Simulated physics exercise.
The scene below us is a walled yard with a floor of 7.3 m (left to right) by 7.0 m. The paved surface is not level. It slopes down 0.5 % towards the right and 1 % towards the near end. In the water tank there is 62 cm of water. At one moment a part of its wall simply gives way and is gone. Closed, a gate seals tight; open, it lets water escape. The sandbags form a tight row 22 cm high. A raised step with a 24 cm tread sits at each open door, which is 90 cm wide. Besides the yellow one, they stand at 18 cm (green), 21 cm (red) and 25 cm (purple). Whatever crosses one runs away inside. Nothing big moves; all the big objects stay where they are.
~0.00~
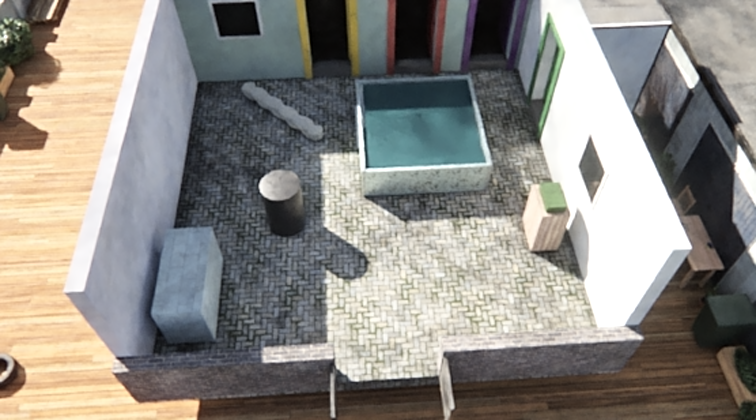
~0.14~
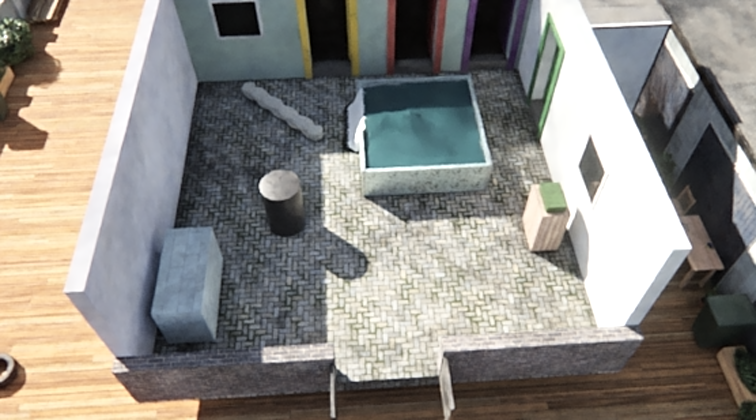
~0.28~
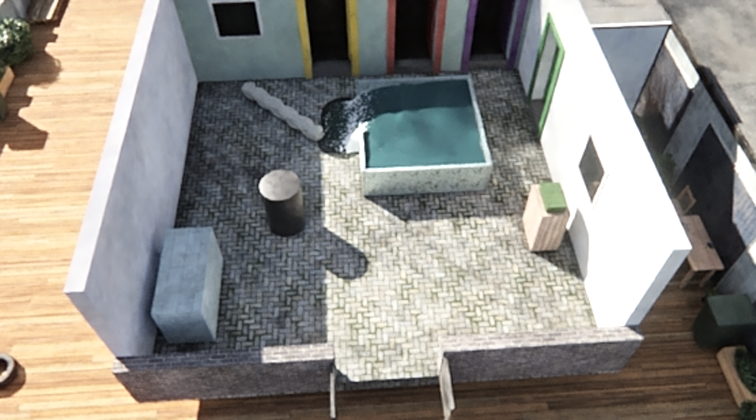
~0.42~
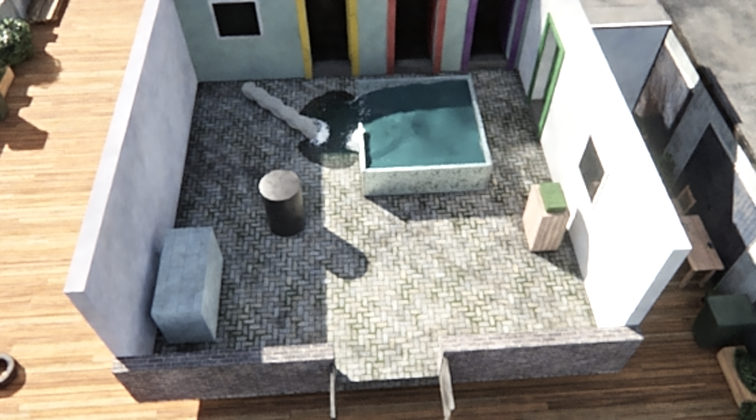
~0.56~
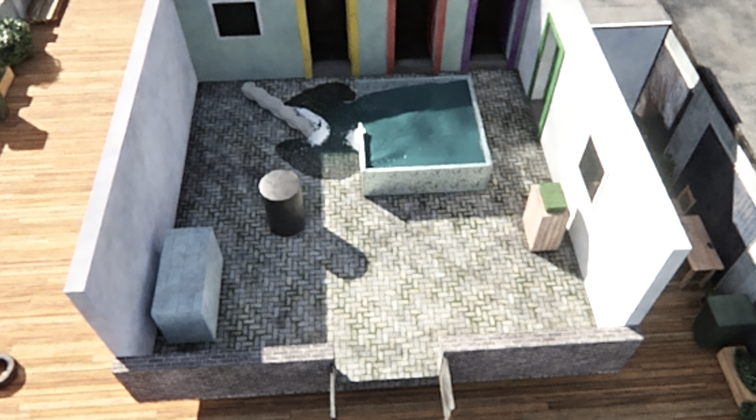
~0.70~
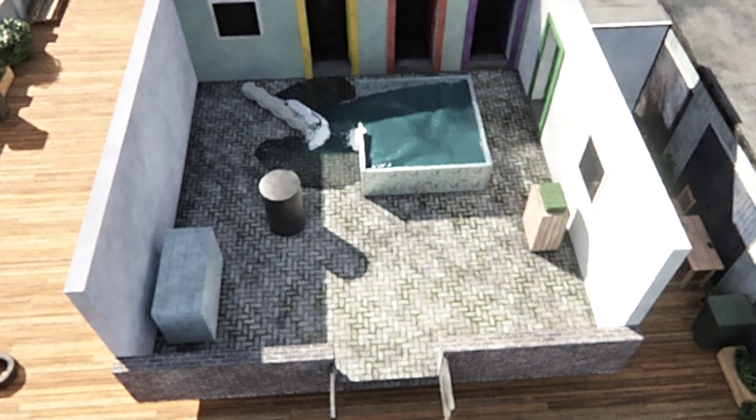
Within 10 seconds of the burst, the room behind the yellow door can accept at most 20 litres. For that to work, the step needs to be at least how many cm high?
At least about 20 cm high.
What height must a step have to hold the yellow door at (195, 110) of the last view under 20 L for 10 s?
It needs roughly 20 cm.
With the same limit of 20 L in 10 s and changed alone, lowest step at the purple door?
For purple, a step near 12.5 cm.
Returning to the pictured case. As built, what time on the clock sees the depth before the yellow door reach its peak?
It peaks at about 5.0 s.
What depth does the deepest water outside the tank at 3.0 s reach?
Max depth: Around 40 cm.
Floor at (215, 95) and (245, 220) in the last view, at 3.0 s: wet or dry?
Note: Point one reached; point two reached.
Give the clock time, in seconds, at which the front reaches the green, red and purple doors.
Green = 4.5 s, red = 2.8 s, purple = 3.6 s.
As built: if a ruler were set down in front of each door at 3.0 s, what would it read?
Lab note, cm: Green 0; red 4; purple 0; yellow 17.
After 1.4 s water covers 20 % of the floor, deepest (38 cm) near (319, 127); 7 cm at the yellow door, 0 litres in over its 25 cm step.
After 3.0 s water covers 40 % of the floor, deepest (40 cm) near (287, 83); 17 cm at the yellow door, 0 litres in over its 25 cm step.
After 10.0 s water covers 95 % of the floor, deepest (21 cm) near (590, 352); 10 cm at the yellow door, 1 litre in over its 25 cm step.
At the yellow door as built, the water arrived by 0.7 s and peaked near 22 cm at 4.8 s.
Run again over the same 10 s with other heights there, 32 litres in over 18 cm, 2 litres over 24.5 cm. The limit of 20 litres is kept from about 20 cm up.
